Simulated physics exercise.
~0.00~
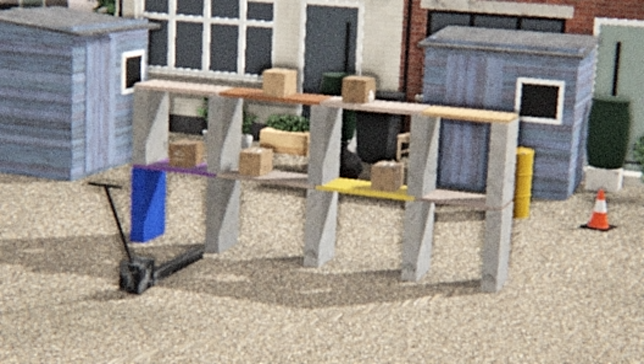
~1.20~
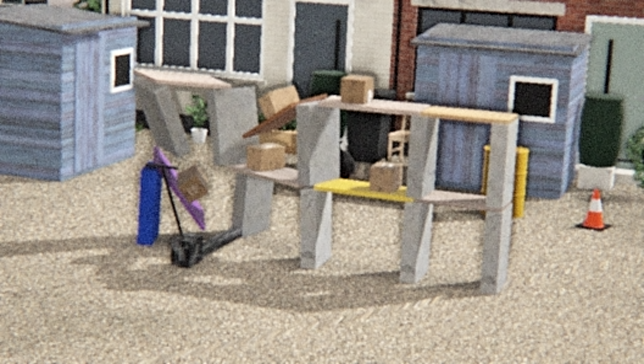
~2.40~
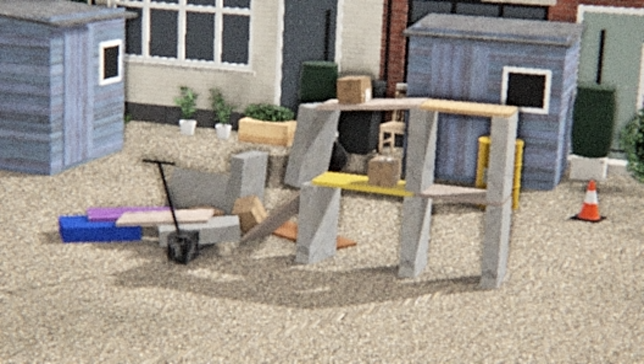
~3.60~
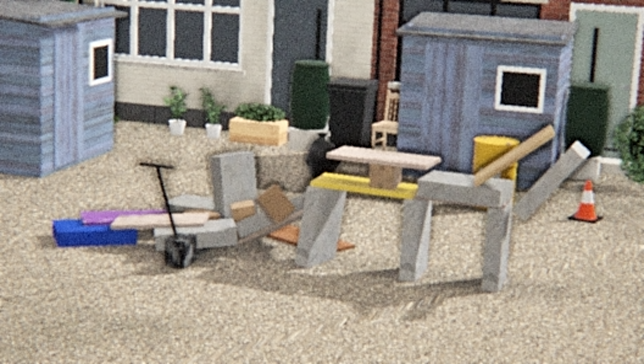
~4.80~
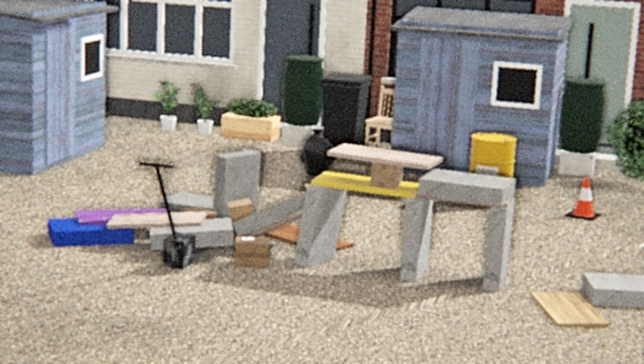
The left half of a two-tier shelf of boards and grey blocks collapsed as a floor jack pushed in at the blue upright, bringing down the purple board, then the right side's upper tier broke apart, leaving the yellow board still up amid the wreckage.
